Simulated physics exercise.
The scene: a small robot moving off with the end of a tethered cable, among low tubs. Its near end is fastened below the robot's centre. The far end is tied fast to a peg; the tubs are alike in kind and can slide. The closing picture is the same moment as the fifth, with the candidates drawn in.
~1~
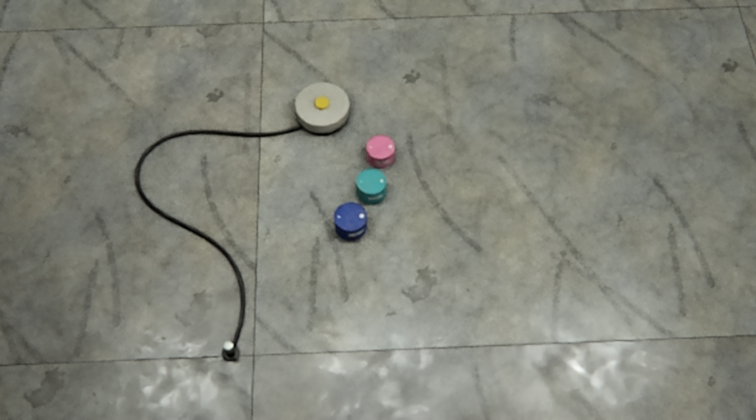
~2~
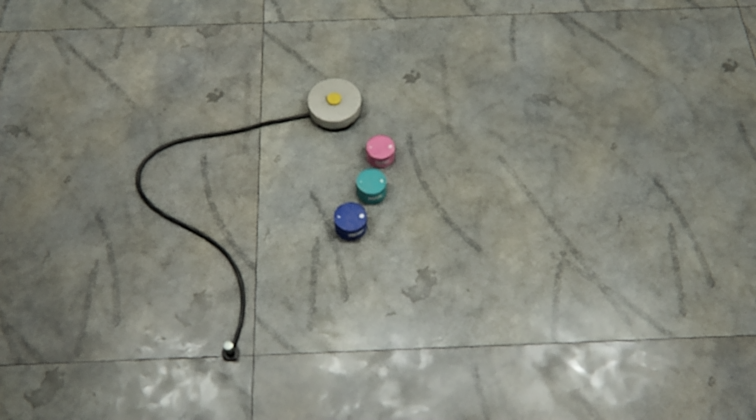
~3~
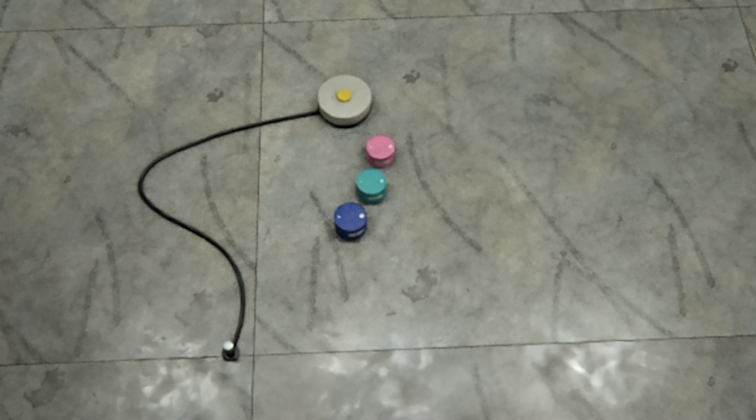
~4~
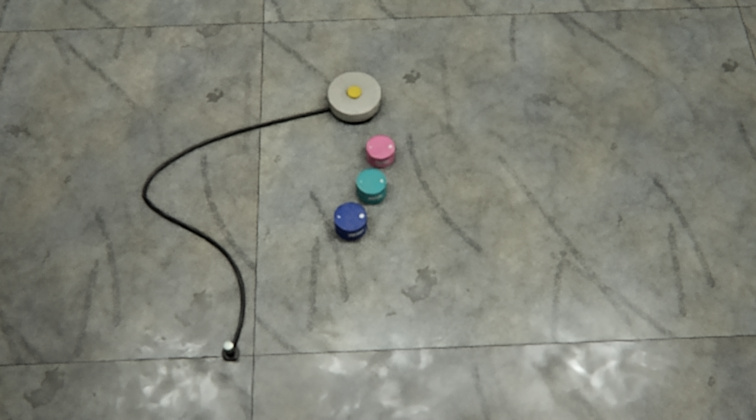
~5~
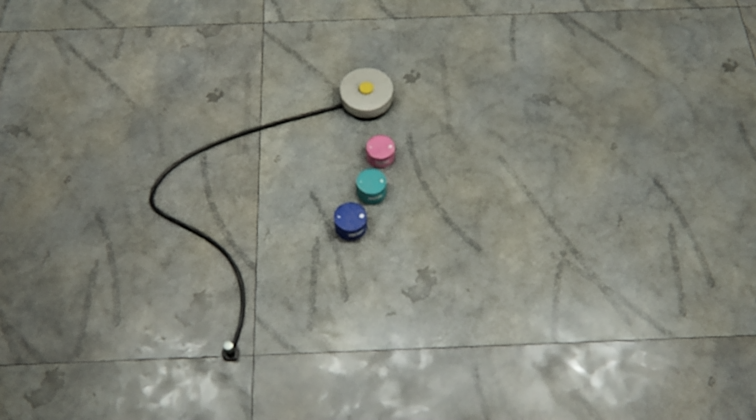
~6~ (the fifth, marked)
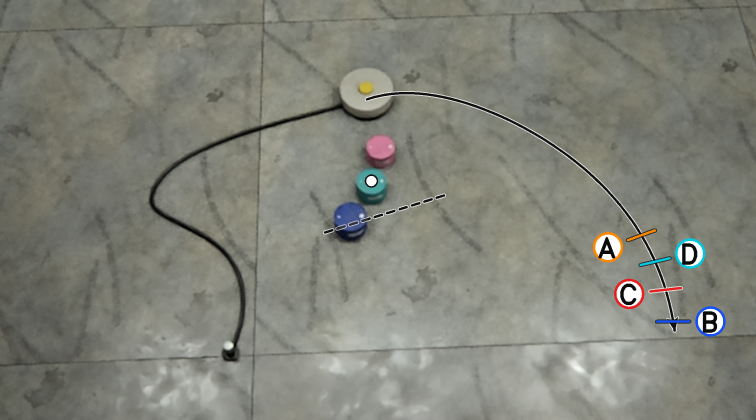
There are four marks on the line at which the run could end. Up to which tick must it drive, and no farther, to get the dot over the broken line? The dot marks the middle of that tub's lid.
The earliest such stop is D.
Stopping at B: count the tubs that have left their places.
By then, three.
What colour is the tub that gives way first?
The pink one.
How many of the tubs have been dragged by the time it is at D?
Three.
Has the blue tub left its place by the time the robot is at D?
Yes.
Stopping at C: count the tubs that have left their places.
Three.
On the marked copy, A at (641, 235); B at (673, 322); C at (666, 290); D at (655, 262); the dashed line at (388, 213); the route from (367, 99) via (562, 151) to (675, 331); the white dot at (371, 181).
Taking D. A third of the way, robot (486, 104); turquoise tub (372, 186).
Two thirds of the way, robot (593, 170); turquoise tub (372, 186); pink tub (390, 163).
When it is over, robot (658, 257); turquoise tub (392, 226); pink tub (422, 225); blue tub (363, 236); the dot on the turquoise tub is over the dashed line.
As for the rest, A leaves the dotted tub short, at (385, 215); B does it too, but is farther than needed; C does it too, but is farther than needed.
